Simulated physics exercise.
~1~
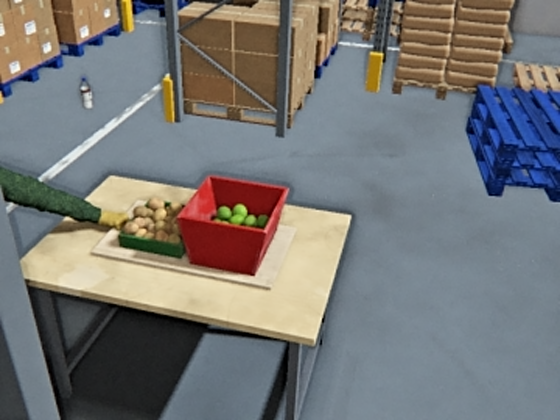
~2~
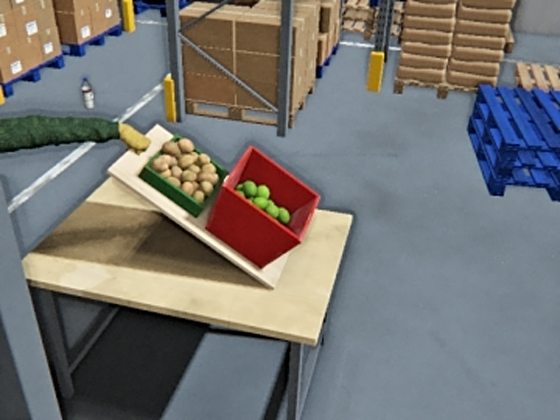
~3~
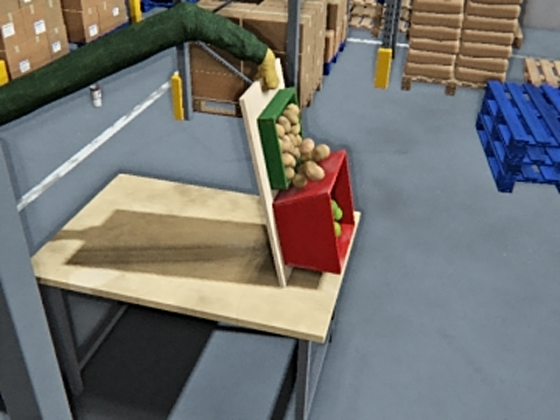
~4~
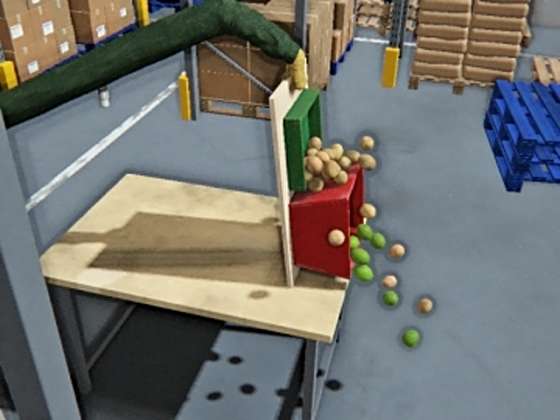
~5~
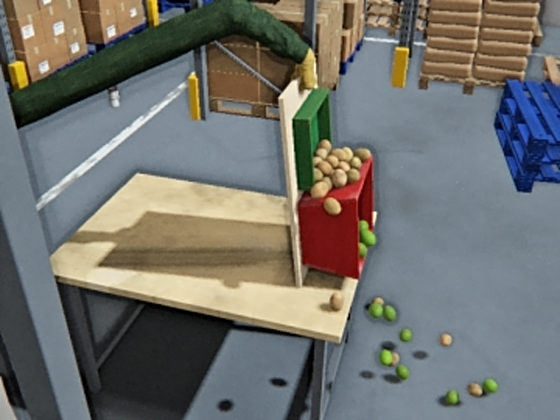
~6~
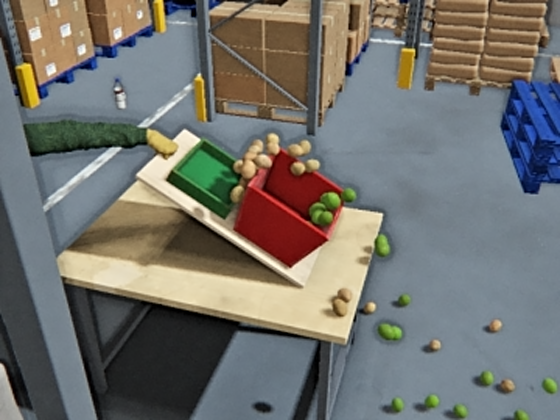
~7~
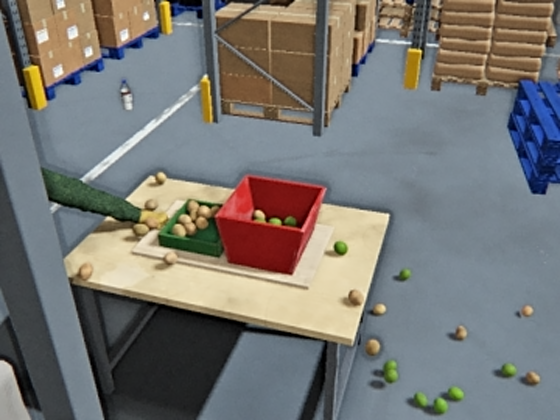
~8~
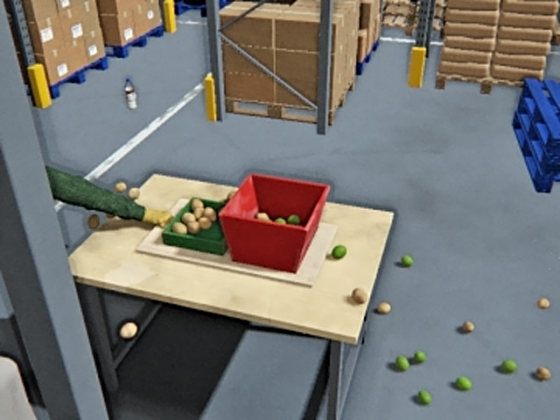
A green-sleeved arm tipped a board steeply to the right on a table, sending round brown goods and limes tumbling from its green and red crates, then lowered it flat, leaving pieces scattered across the tabletop and floor with some still in both crates.
